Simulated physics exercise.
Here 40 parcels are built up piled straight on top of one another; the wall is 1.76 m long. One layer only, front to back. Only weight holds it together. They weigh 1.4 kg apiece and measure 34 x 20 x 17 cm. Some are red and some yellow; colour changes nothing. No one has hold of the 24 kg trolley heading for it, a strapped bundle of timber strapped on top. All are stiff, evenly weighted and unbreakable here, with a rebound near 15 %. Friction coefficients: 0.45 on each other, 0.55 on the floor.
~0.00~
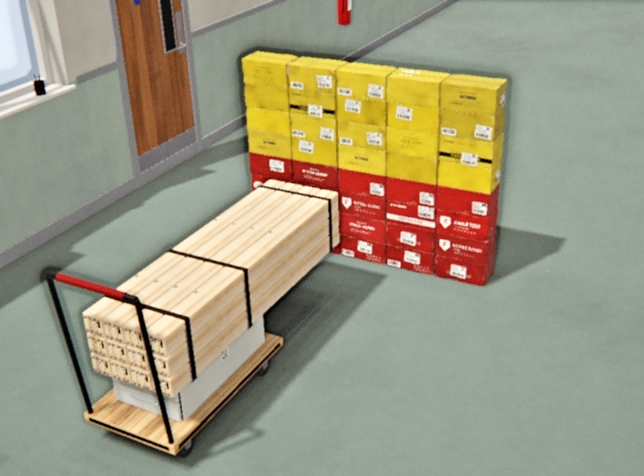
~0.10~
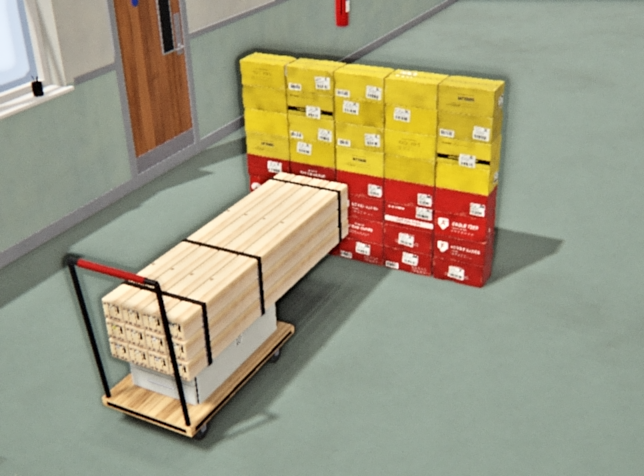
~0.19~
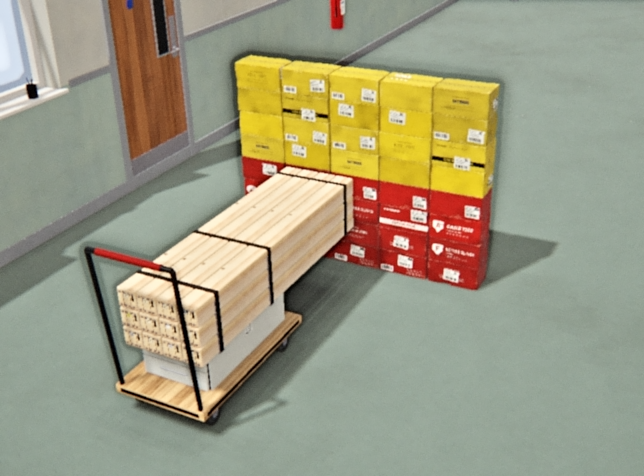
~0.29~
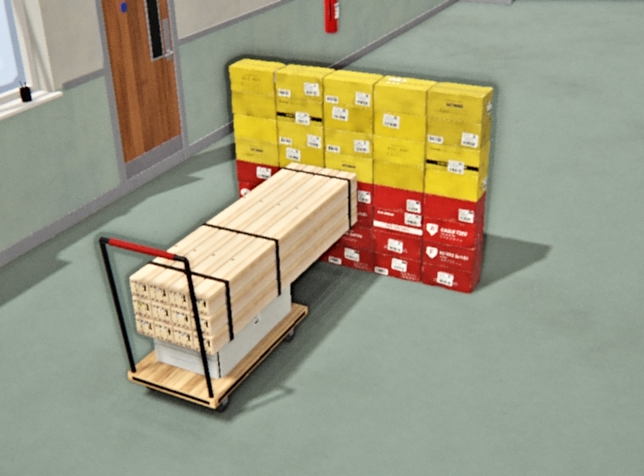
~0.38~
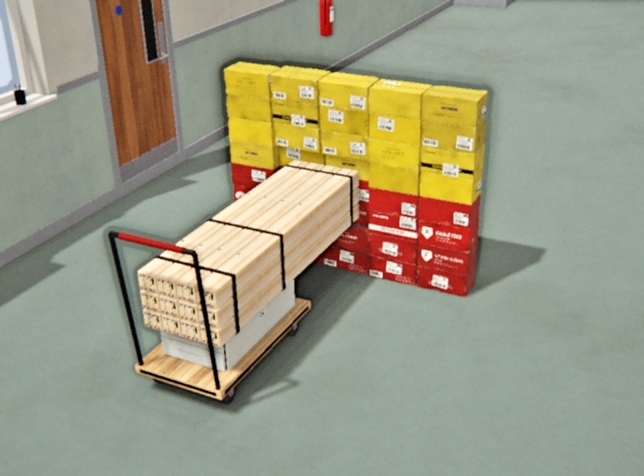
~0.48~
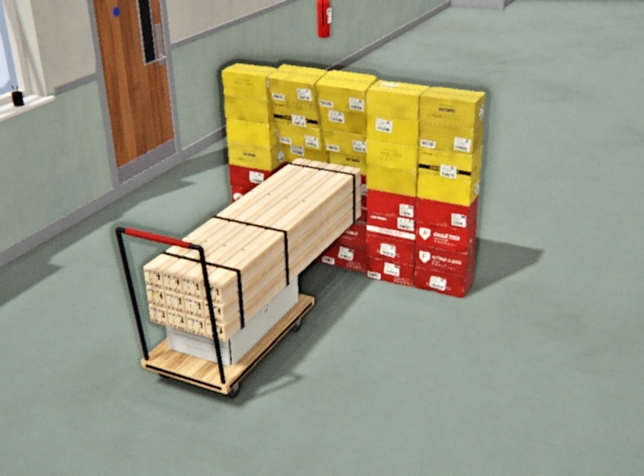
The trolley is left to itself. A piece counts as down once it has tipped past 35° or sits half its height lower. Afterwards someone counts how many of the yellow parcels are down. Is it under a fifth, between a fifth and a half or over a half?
From a fifth to a half of them.
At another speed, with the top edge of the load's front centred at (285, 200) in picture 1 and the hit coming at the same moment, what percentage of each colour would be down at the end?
Then red 30, yellow 40 per cent.
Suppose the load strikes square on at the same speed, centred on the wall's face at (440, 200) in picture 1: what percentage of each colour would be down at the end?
Then red 40, yellow 40 per cent.
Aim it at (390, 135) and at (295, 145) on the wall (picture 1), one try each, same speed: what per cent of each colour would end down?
Red 20 then 40, yellow 40 then 40 per cent.
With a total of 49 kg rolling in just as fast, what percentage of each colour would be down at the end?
Then red 40, yellow 40 per cent.
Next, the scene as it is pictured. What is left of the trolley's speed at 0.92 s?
Roughly 0.4 m/s.
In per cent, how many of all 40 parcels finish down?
Roughly 40 per cent of them.
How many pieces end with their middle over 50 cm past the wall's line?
Some 10 pieces.
After 0.60 s, load 21 cm past the wall's line, still rolling; none of the 20 yellow parcels down (0 of 40 in all colours); top yellow parcel leaning 26°.
After 0.74 s, load 28 cm past the wall's line, still rolling; 7 of the 20 yellow parcels down (15 of 40 in all colours); top yellow parcel leaning 47°, 22 cm lower.
After 0.92 s, load 36 cm past the wall's line, still rolling; 8 of the 20 yellow parcels down (16 of 40 in all colours); top yellow parcel on its side.
After 1.34 s, load 53 cm past the wall's line, still rolling; 8 of the 20 yellow parcels down (16 of 40 in all colours); top yellow parcel on its side.
At rest (2.7 s), load 69 cm past the wall's line, stopped; 8 of the 20 yellow parcels down (16 of 40 in all colours); top yellow parcel on its side; top red parcel unmoved. That is 40 per cent. As the last picture would show them, middles, top yellow parcel near (318, 137), top red parcel near (447, 208).
